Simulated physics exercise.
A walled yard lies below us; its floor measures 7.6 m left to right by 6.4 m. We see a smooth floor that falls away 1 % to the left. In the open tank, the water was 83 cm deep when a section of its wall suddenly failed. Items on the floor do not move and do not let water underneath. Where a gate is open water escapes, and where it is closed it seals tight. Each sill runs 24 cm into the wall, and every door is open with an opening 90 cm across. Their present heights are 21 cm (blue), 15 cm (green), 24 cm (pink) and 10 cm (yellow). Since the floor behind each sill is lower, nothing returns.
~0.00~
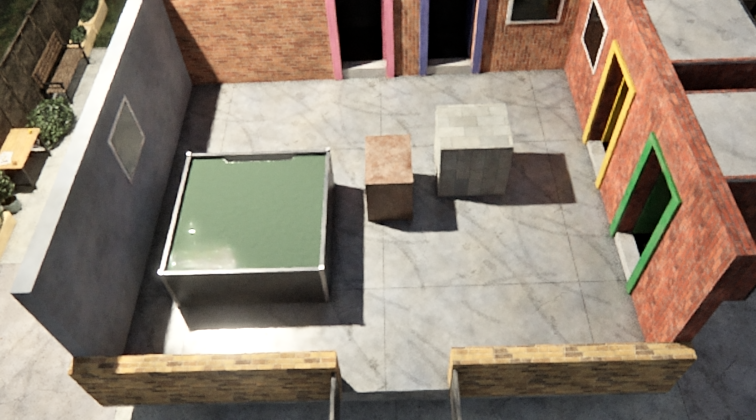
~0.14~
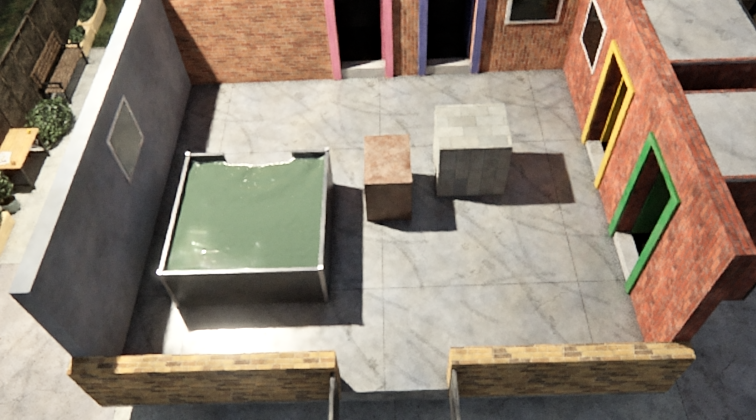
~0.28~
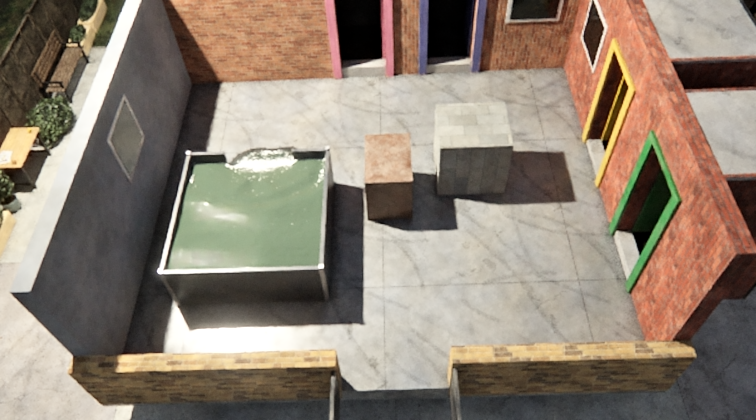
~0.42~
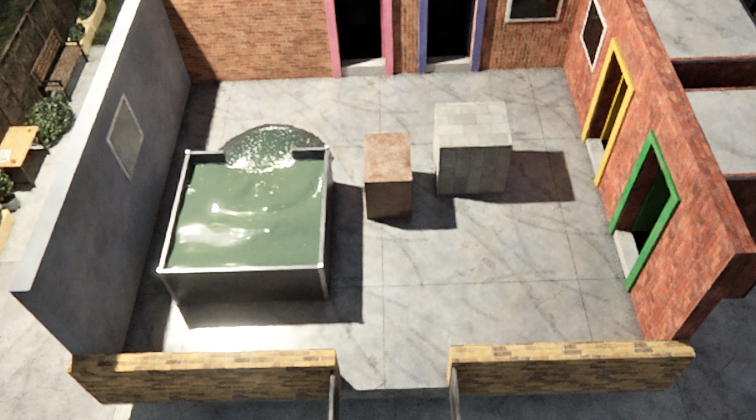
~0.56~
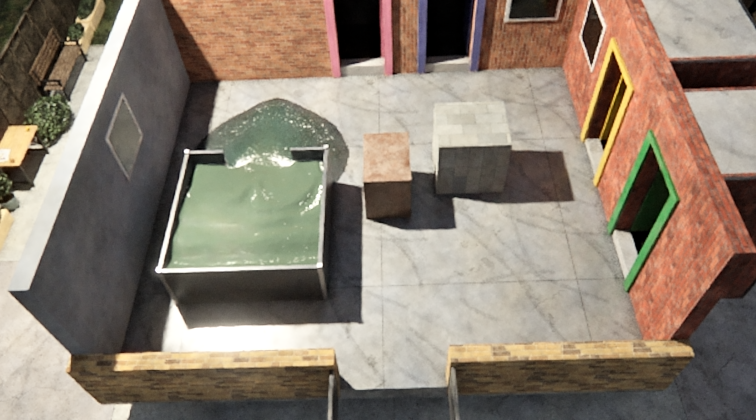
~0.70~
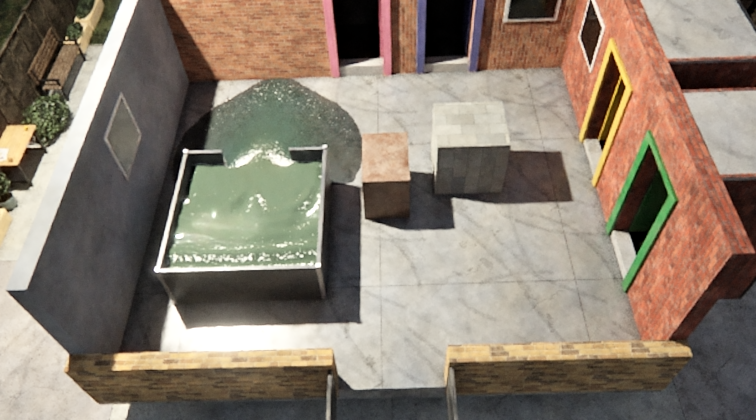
In a walled yard with a pale marble-like floor, an open tank of greenish water stands still near two blocks. A gap opens in its far side and water pours through, then fans out across the floor in a widening, rounded sheet while ripples roughen the surface inside.
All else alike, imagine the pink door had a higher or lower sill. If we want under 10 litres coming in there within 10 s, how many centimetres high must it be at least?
About 23 centimetres.
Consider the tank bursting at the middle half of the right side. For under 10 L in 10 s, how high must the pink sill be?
Near 10.0 cm.
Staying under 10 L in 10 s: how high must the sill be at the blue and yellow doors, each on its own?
Some 9.0 cm for blue, some 11.5 cm for yellow.
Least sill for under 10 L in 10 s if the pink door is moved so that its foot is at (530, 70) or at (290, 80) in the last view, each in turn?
Around 16 and 37 cm respectively.
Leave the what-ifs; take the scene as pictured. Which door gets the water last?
The green one comes last.
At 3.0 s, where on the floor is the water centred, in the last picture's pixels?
Centre of the water: Approx. (279, 172) px.
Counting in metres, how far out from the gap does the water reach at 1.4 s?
Reach: Approx. 3.6 m.
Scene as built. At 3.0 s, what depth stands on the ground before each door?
Depths in cm: Blue 11, green 0, pink 22, yellow 0.
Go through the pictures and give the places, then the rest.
In the first picture, the open tank at (251, 210) is whole and still, 83 cm deep; the pink door at (362, 37) is dry.
In the second picture, the front is at a hidden place, 0.4 m from the gap on the far side; 0.4 m2 of floor is wet, 83 cm left at the back.
In the third picture, the front is at a hidden place, 0.9 m from the gap on the far side; 1.1 m2 of floor is wet, 83 cm left at the back.
In the fourth picture, the gap is on the far side, the front 1.5 m out at (260, 128); the back of the open tank holds 83 cm.
In the fifth picture, the front is at (272, 102), 2.2 m from the gap on the far side; 4.3 m2 of floor is wet, 80 cm left at the back.
In the sixth picture, the gap is on the far side, the front 2.9 m out at (268, 80); the back of the open tank holds 72 cm; 1.0 m in a straight line remain to the pink door at (359, 34).
After 1.4 s water covers 25 % of the floor, deepest (54 cm) near (189, 85); 23 cm at the pink door, 0 litres in over its 24 cm sill.
After 3.0 s water covers 35 % of the floor, deepest (35 cm) near (198, 85); 22 cm at the pink door, 5 litres in over its 24 cm sill.
After 10.0 s water covers 95 % of the floor, deepest (18 cm) near (113, 379); 9 cm at the pink door, 6 litres in over its 24 cm sill.
At the pink door as built, the water arrived by 1.1 s and peaked near 27 cm at 2.2 s.
Run again over the same 10 s with other heights there, 22 litres in over 20 cm, 1 litre over 27.5 cm. The limit of 10 litres is kept from about 23 cm up.
